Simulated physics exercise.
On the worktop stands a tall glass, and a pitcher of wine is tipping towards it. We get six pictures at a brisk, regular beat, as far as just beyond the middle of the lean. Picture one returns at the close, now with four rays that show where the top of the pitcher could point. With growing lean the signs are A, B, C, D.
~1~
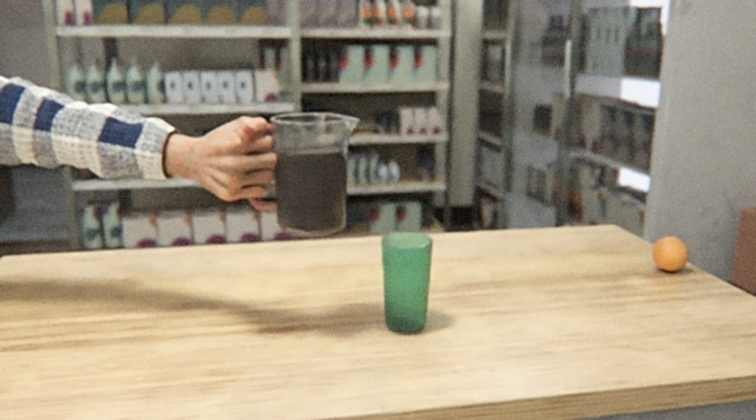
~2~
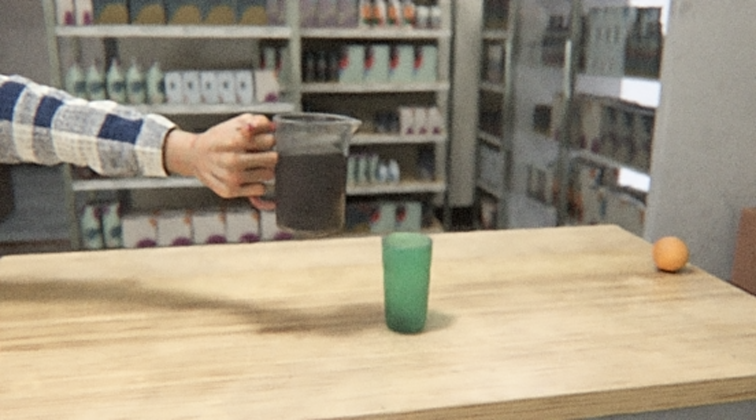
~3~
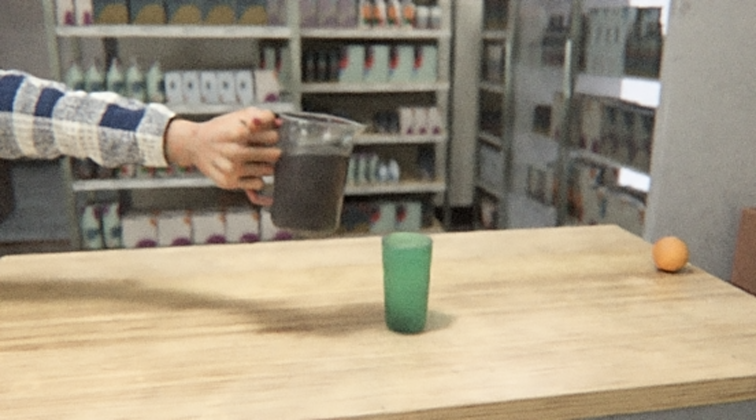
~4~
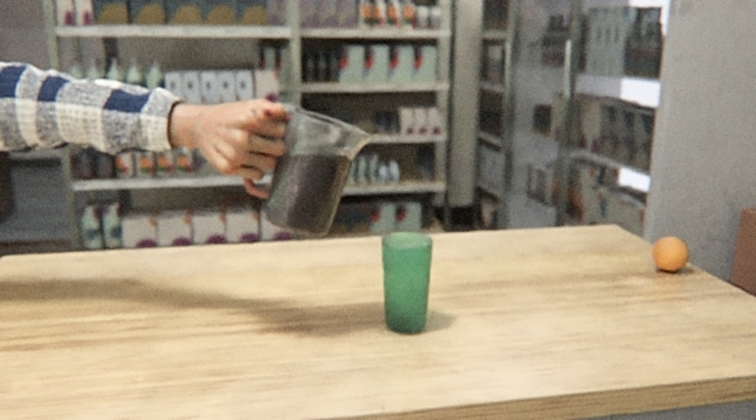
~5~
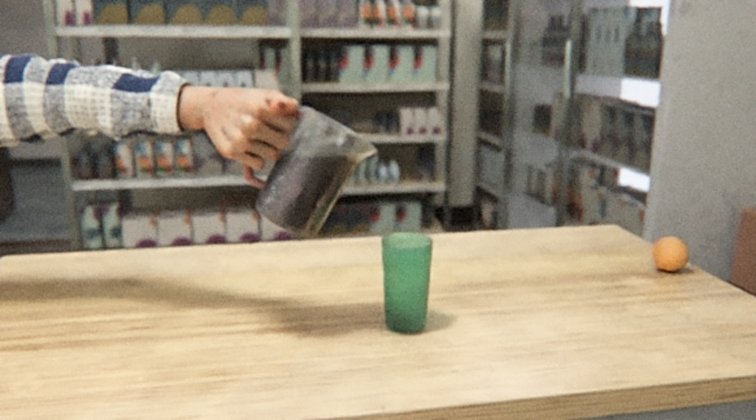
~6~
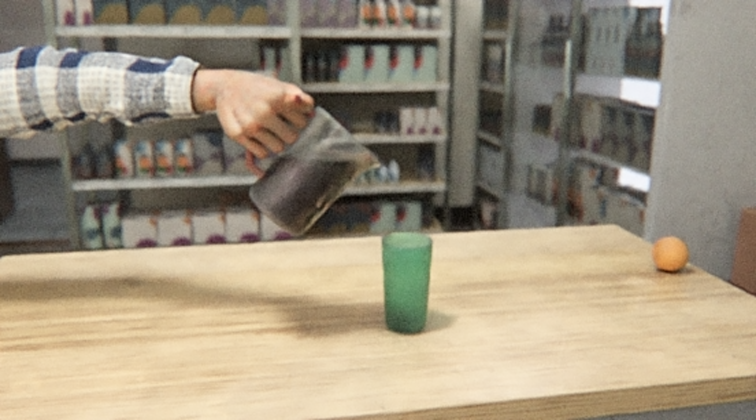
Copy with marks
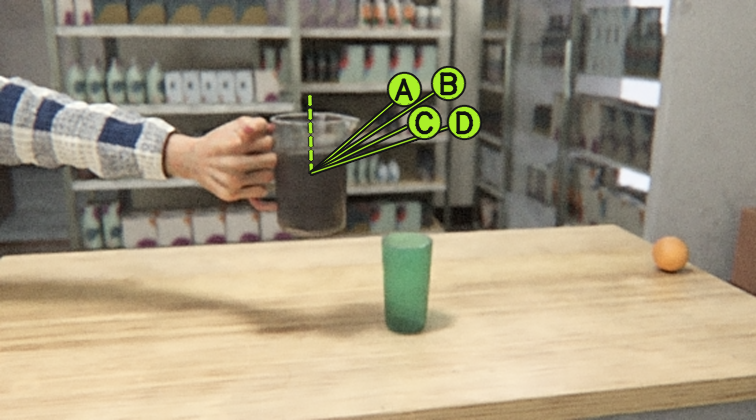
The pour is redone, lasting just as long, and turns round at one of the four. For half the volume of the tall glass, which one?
Use tilt C.
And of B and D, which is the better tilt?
The answer is B.
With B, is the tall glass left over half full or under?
Under.
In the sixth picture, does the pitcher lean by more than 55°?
No, it does not.
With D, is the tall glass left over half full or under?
Over half.
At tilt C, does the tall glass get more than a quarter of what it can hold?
Yes, clearly.
On the marked copy, A at (392, 103); B at (434, 92); C at (406, 126); D at (448, 127).
If A is chosen, the tall glass ends with about 16 % of what it can hold.
If B is chosen, the tall glass ends with about 32 % of what it can hold.
If C is chosen, the tall glass ends with about 53 % of what it can hold.
If D is chosen, the tall glass ends with about 80 % of what it can hold.
